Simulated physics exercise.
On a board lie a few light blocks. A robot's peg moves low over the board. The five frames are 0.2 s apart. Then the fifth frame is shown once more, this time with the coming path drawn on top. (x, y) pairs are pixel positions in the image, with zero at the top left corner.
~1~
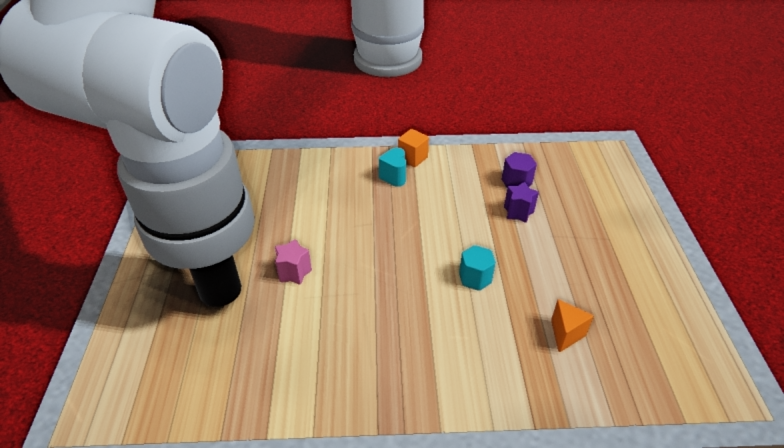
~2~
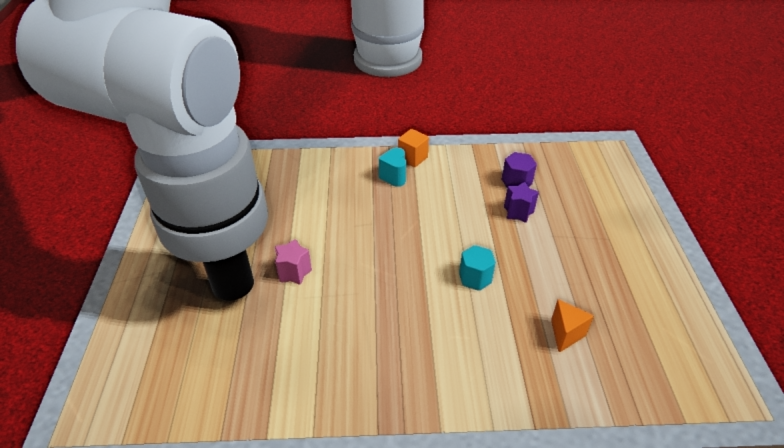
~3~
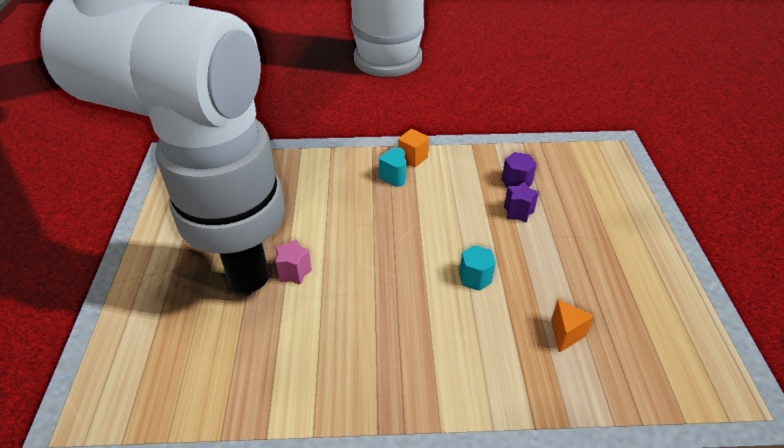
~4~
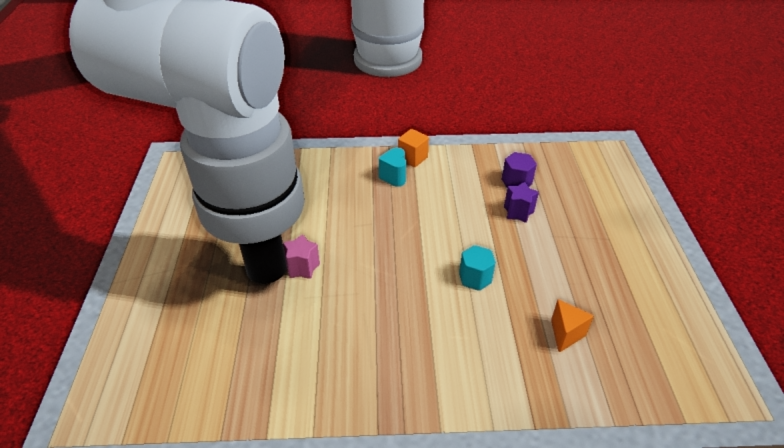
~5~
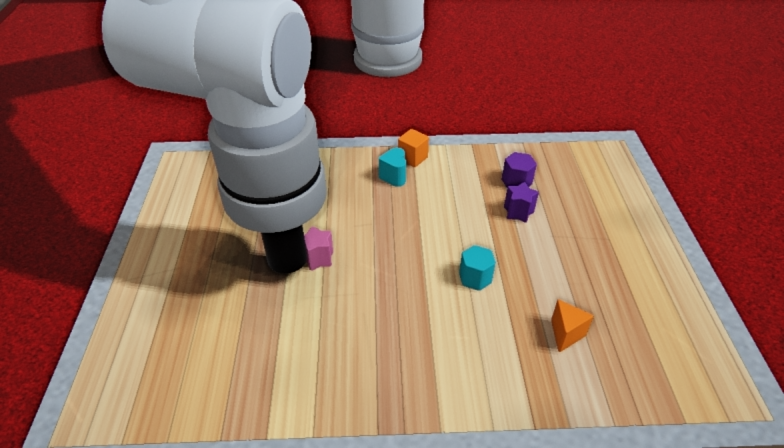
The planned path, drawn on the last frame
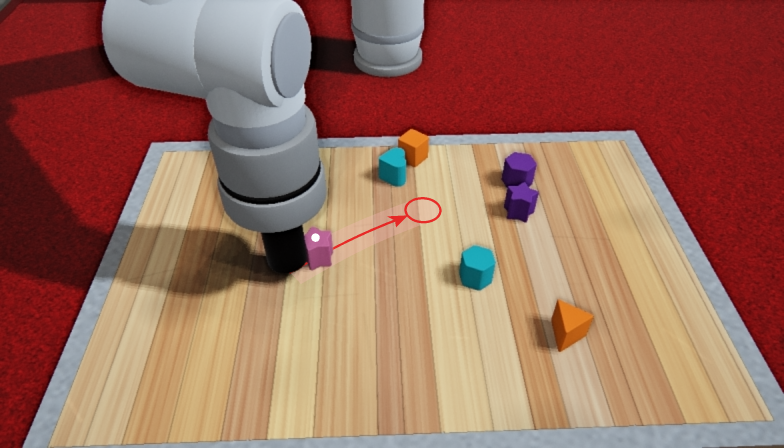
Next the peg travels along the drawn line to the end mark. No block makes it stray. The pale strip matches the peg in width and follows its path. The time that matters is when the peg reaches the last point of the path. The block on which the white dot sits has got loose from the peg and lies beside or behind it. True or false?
The statement is false.
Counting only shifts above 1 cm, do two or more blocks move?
Answer: No.
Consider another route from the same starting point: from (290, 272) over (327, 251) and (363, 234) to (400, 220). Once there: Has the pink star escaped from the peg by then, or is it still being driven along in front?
I'd say it is still being pushed.
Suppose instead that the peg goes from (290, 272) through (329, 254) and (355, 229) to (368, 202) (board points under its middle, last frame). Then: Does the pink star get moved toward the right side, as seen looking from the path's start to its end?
Answer: Yes.
Drawn move, from (290, 272) by way of (335, 247) and (379, 227) to (423, 210); the dot is on the pink star.
The first path, step by step. One third of the way, peg at (334, 234); pink star at (361, 214).
Two thirds of the way, peg at (380, 213); pink star at (405, 194).
At the end, peg at (424, 197); pink star at (447, 178); turquoise heart block still.
